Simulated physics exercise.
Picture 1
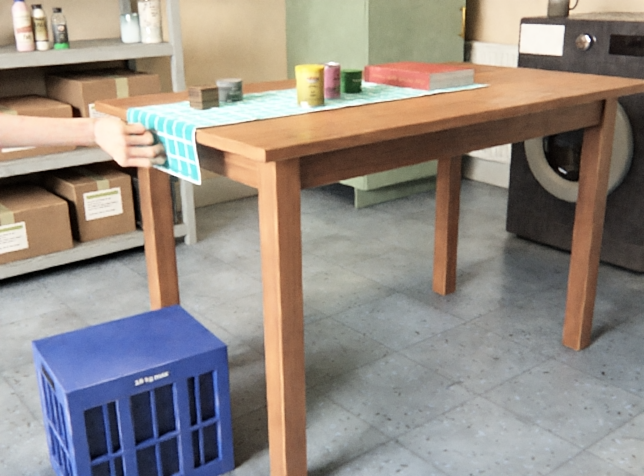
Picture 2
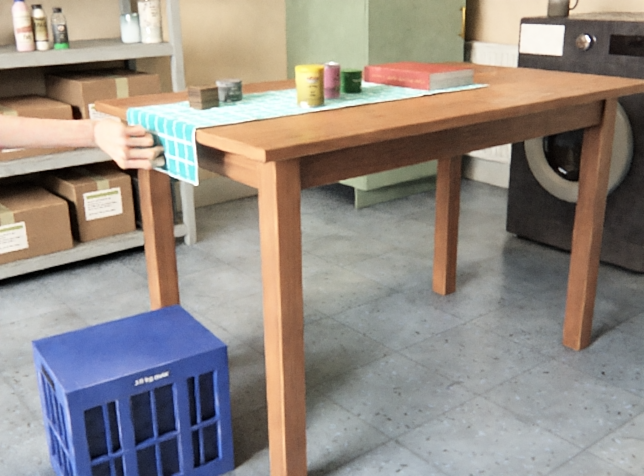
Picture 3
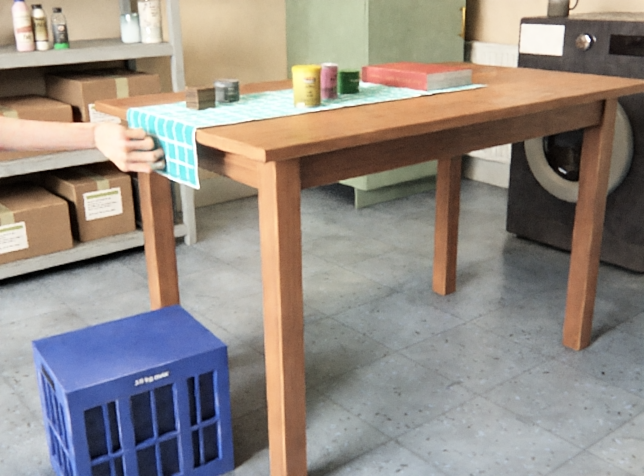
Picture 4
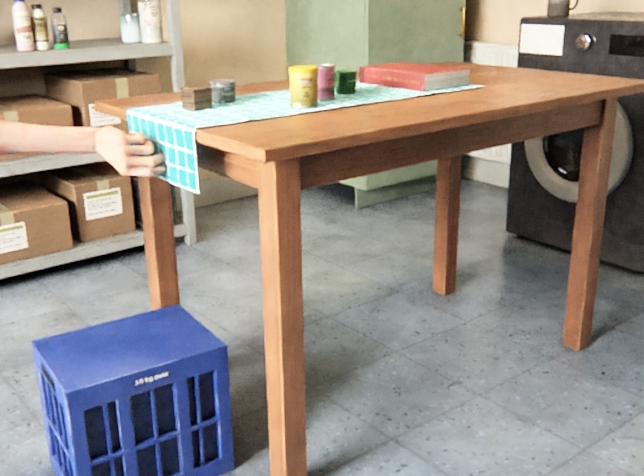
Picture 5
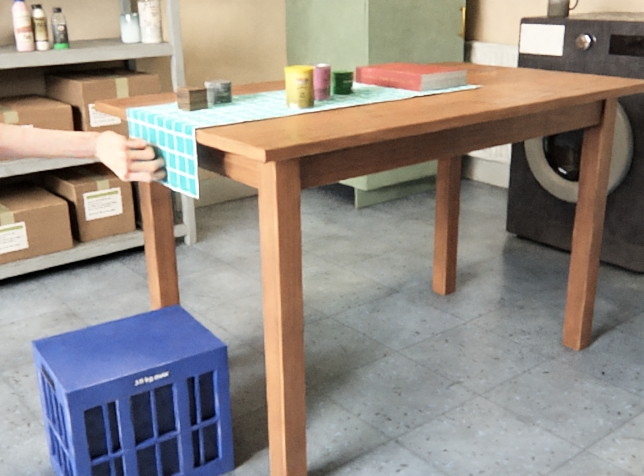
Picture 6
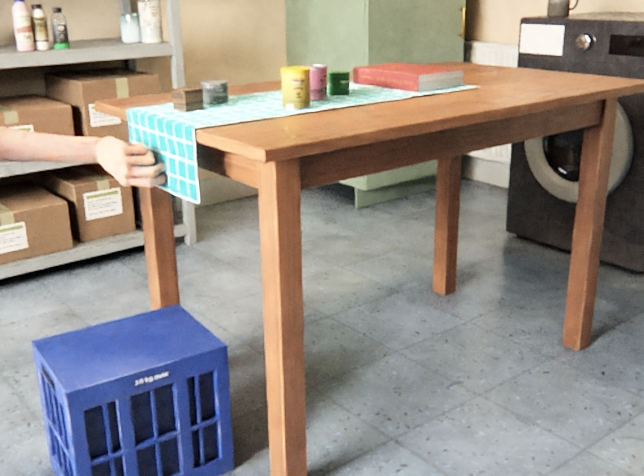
In a room with shelves and a dark front-loading machine, a hand slowly drew a turquoise checked cloth down over a table's edge above a blue crate, and the small containers and red book slid left.
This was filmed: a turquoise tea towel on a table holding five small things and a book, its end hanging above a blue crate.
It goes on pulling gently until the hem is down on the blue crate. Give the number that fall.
The number is three.
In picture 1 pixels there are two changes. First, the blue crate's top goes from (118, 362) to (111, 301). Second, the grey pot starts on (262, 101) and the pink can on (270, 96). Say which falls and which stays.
Grey pot stays, pink can stays.
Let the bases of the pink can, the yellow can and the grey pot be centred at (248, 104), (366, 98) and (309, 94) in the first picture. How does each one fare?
In the end the pink can is no longer on top, the yellow can is still on top, and the grey pot is still on top.
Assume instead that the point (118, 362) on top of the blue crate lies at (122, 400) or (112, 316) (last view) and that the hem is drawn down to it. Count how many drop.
The first gives 4, the second 2.
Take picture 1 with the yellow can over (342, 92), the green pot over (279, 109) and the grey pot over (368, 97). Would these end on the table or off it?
The yellow can ends up still aboard; the green pot ends up knocked off; the grey pot ends up still aboard.
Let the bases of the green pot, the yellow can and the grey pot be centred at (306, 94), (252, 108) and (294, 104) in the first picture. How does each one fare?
The green pot stays put; the yellow can ends up off; the grey pot ends up off.
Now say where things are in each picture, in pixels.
The first frame shows hem (200, 184); brown cube (203, 86); grey pot (229, 80); yellow can (310, 66); pink can (328, 65); green pot (351, 70); top of the crate (118, 362).
The second frame shows hem (198, 185); brown cube (203, 86).
The third frame shows hem (200, 189); grey pot (226, 81).
The fourth frame shows hem (199, 193); yellow can (303, 67); top of the crate (118, 362).
The fifth frame shows hem (199, 199); pink can (318, 66).
The sixth frame shows hem (200, 204); brown cube (187, 88); grey pot (214, 82); yellow can (295, 68); pink can (314, 66); green pot (339, 72).
Soon after, hem near (168, 266); brown cube gone.
After that, hem near (170, 311); brown cube and grey pot gone.
In the end, hem on the crate; brown cube, grey pot and yellow can gone. The table loses three.
